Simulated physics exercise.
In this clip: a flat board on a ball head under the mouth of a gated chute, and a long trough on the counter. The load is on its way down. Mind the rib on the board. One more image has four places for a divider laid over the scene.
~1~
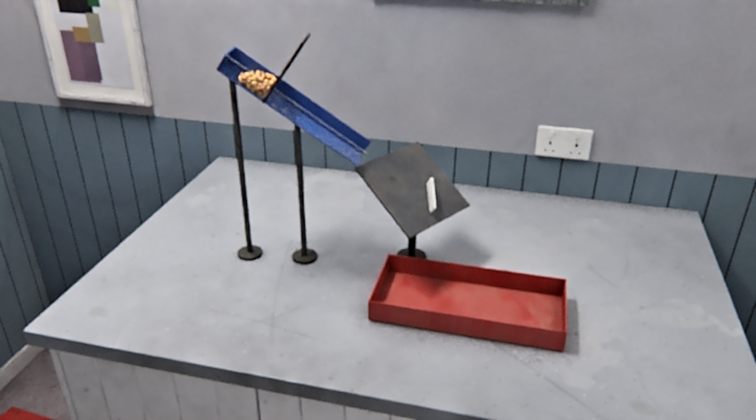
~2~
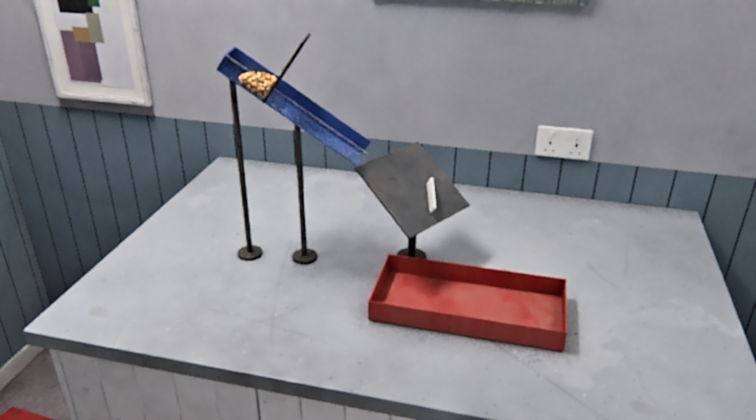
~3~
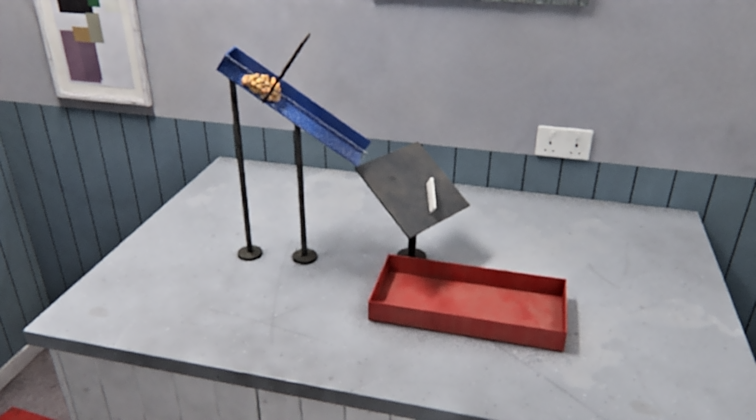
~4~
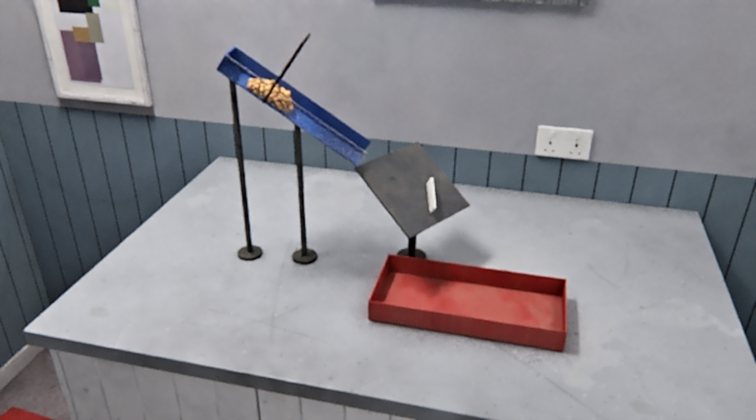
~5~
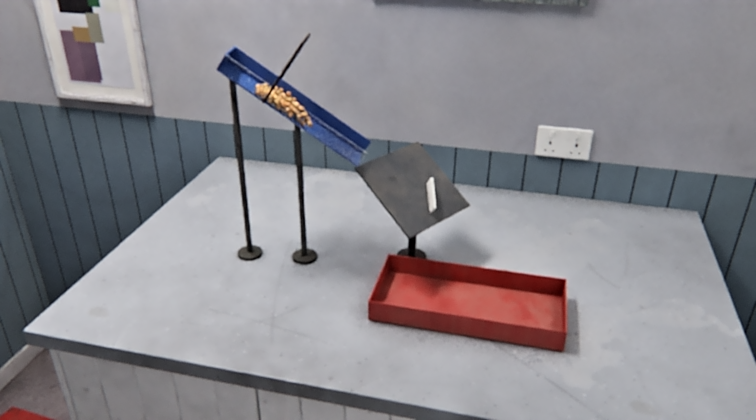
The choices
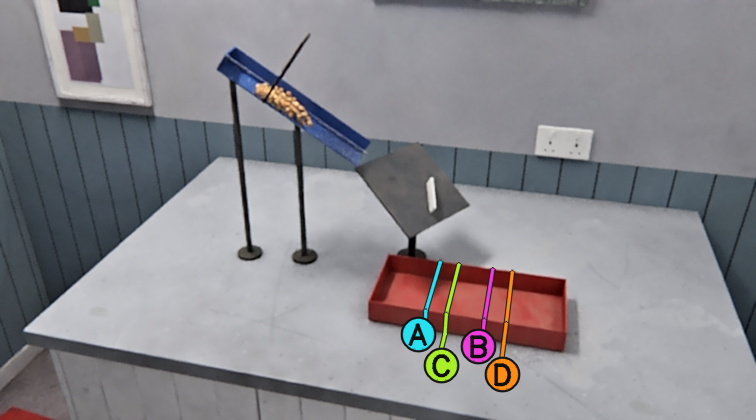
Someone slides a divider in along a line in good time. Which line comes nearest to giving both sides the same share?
Choose C.
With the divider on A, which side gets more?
Right.
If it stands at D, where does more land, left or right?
More lands on the left.
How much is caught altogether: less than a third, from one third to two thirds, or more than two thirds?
It is more than two thirds.
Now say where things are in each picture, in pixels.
Load behind the gate at (263, 84), round wooden beads; lip of the chute at (359, 160), sloping gently, in the first picture.
Middle of the board at (414, 187), tilted fairly steeply; middle of its low edge at (442, 221); of its high edge at (388, 153), in the second picture.
Front corners of the trough at (369, 301) and (566, 332), empty; front of the load at (278, 99), in the third picture.
Middle of the load at (272, 92); its front at (291, 110), about a quarter of the way to the lip; rib from (432, 178) to (435, 208), in the fourth picture.
Middle of the load at (285, 101); its front at (310, 125), about half of the way to the lip, in the fifth picture.
On the marked copy, line A crosses the front rim at (426, 310); line B crosses the front rim at (484, 319); line C crosses the front rim at (446, 313); line D crosses the front rim at (506, 322).
Choosing A, of what is caught, a stray few on the left of the divider, nearly all on the right.
Choosing B, of what is caught, nearly all on the left of the divider, a small part on the right.
Choosing C, of what is caught, about two thirds on the left of the divider, about a third on the right.
Choosing D, of what is caught, nearly all on the left of the divider, a small part on the right.
